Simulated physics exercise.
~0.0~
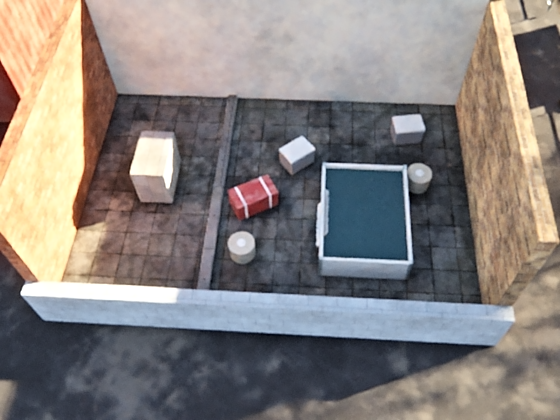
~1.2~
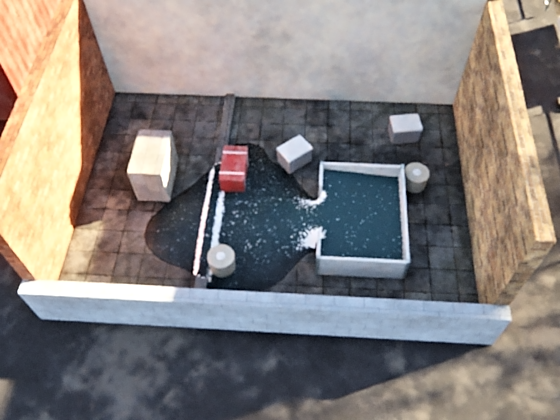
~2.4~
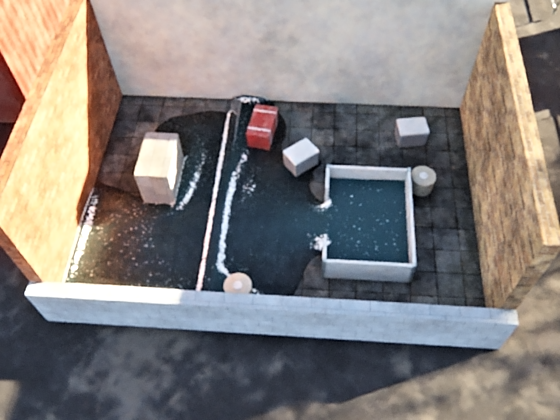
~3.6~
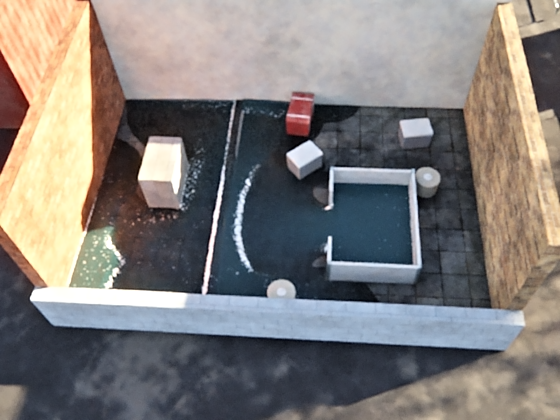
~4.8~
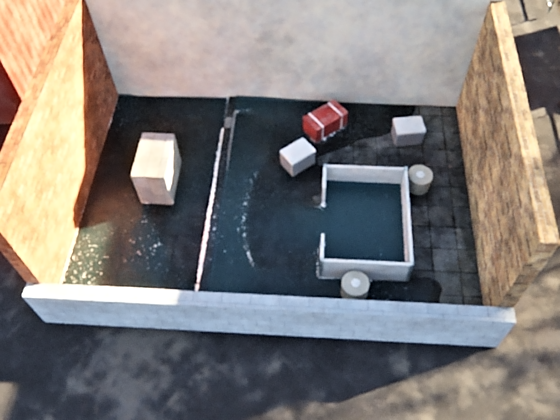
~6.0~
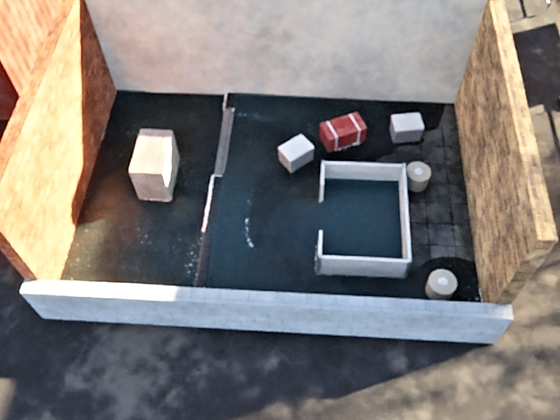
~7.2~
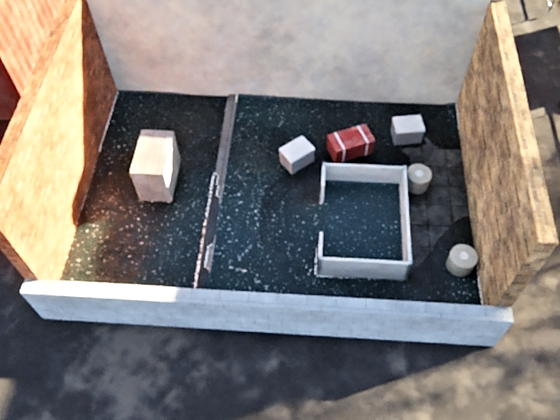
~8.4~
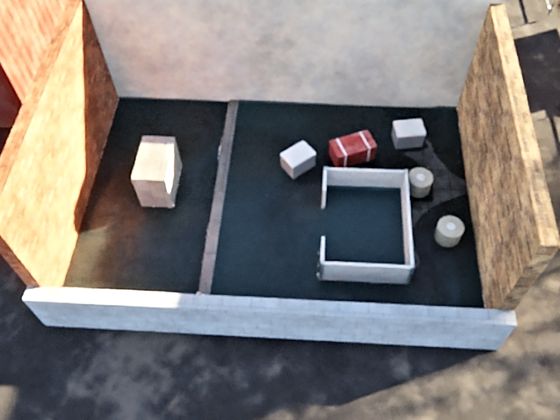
In a walled yard, tank water bursts out, shifting a red trunk and pale drum rightward.
